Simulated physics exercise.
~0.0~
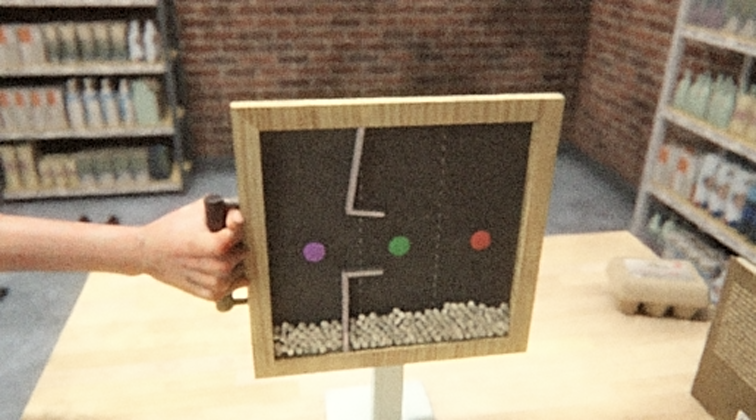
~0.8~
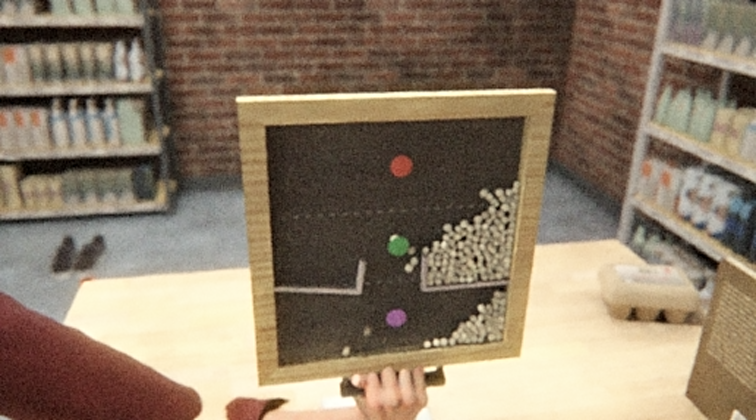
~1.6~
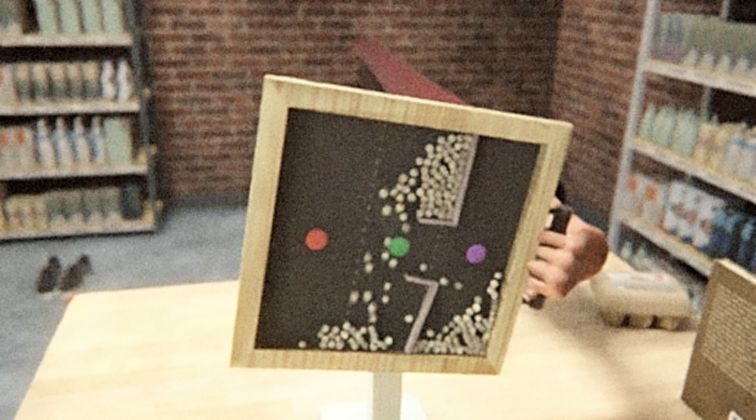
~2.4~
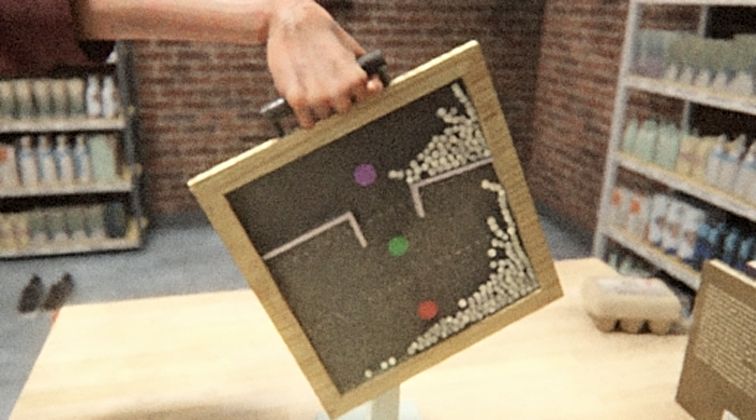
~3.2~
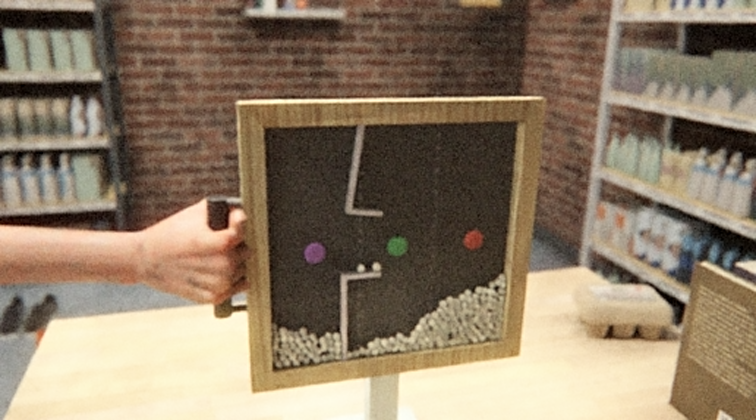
A hand turns a case full circle anticlockwise, and most pellets settle below the red dot.
